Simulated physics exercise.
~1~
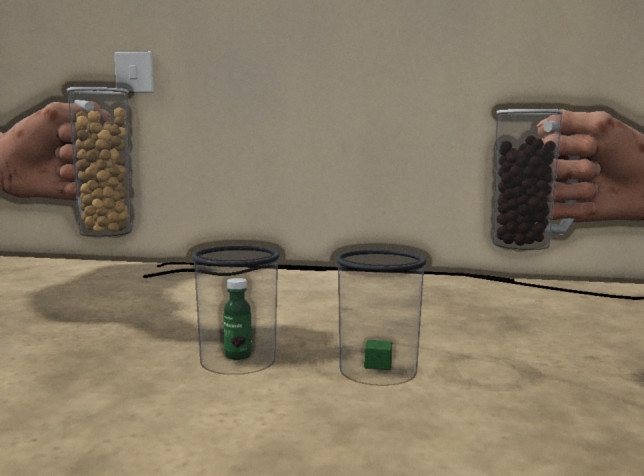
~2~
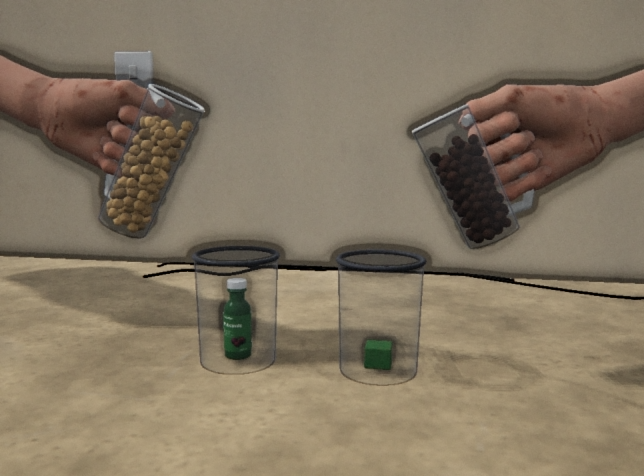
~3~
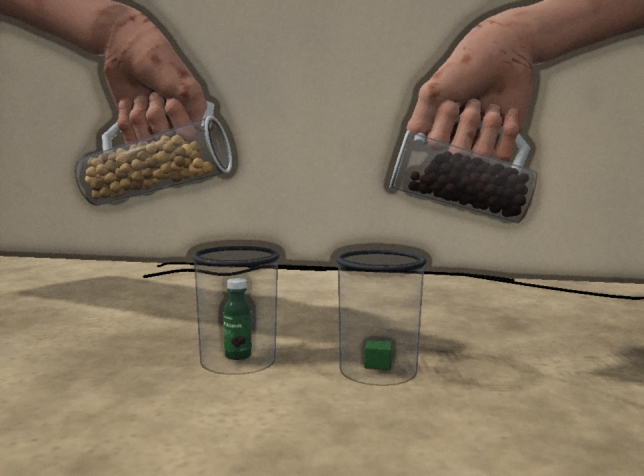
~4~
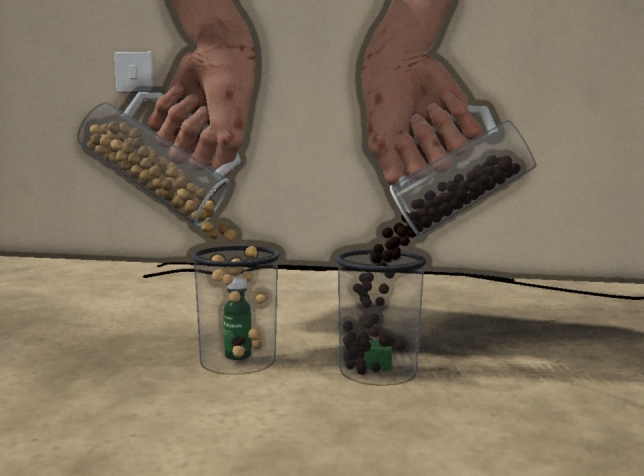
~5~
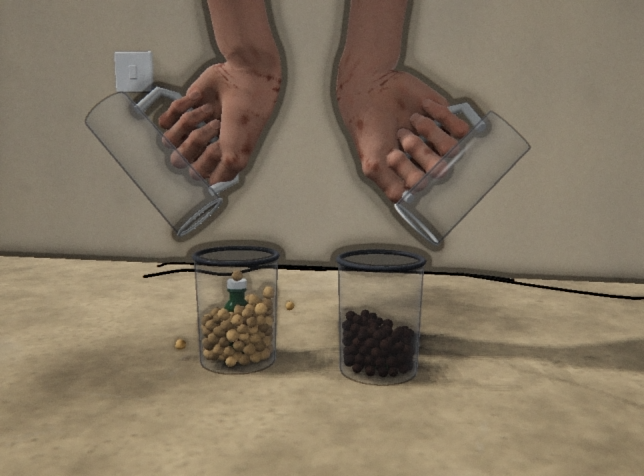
In the video, two hands tip clear cups of tan and black balls over two clear containers, pouring them around a green bottle on the left and a green cube on the right, until the bottle's top still shows, the cube is covered, and two tan balls lie outside.
